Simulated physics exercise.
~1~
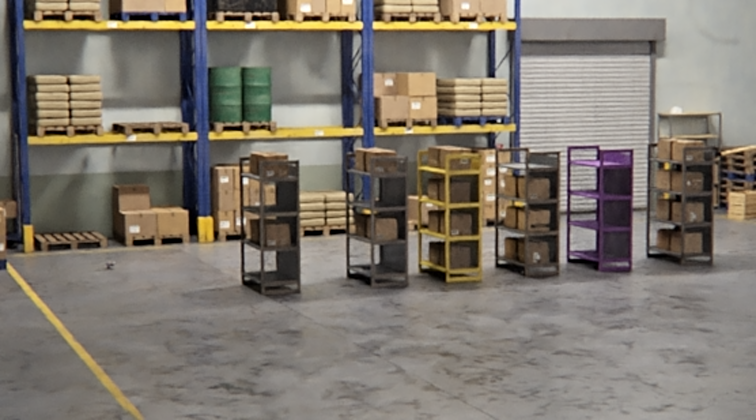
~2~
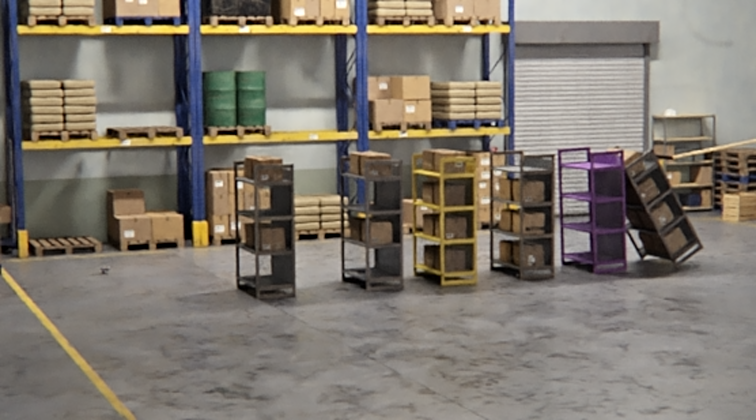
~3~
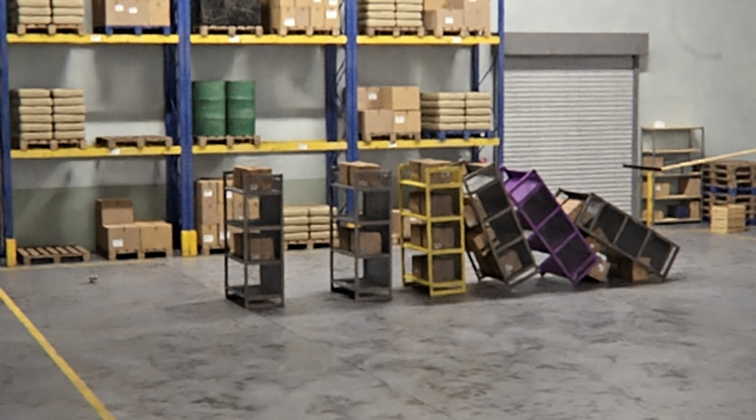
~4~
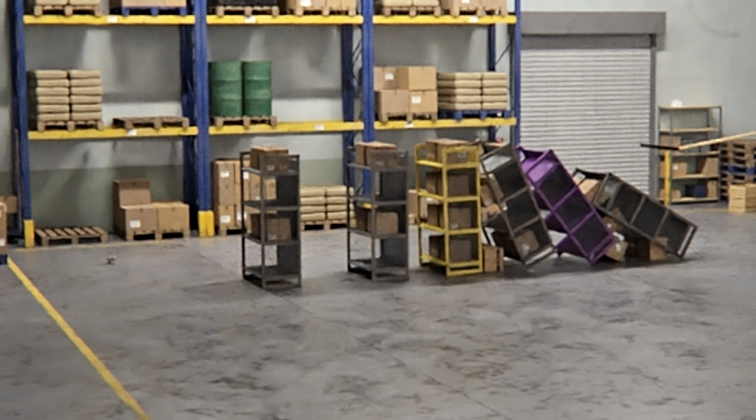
A pale pole pokes in from the right toward a row of six shelving units stacked with cartons on a grey warehouse floor, seen from a slightly swaying camera in front of tall blue and yellow racks. The dark unit at the right end tips left against the purple one. The purple unit then leans over onto the dark unit beside it, which tilts against the yellow one, while the end unit sinks lower and cartons spill. The yellow unit holds in its place, and it and the two dark units to its left remain standing.
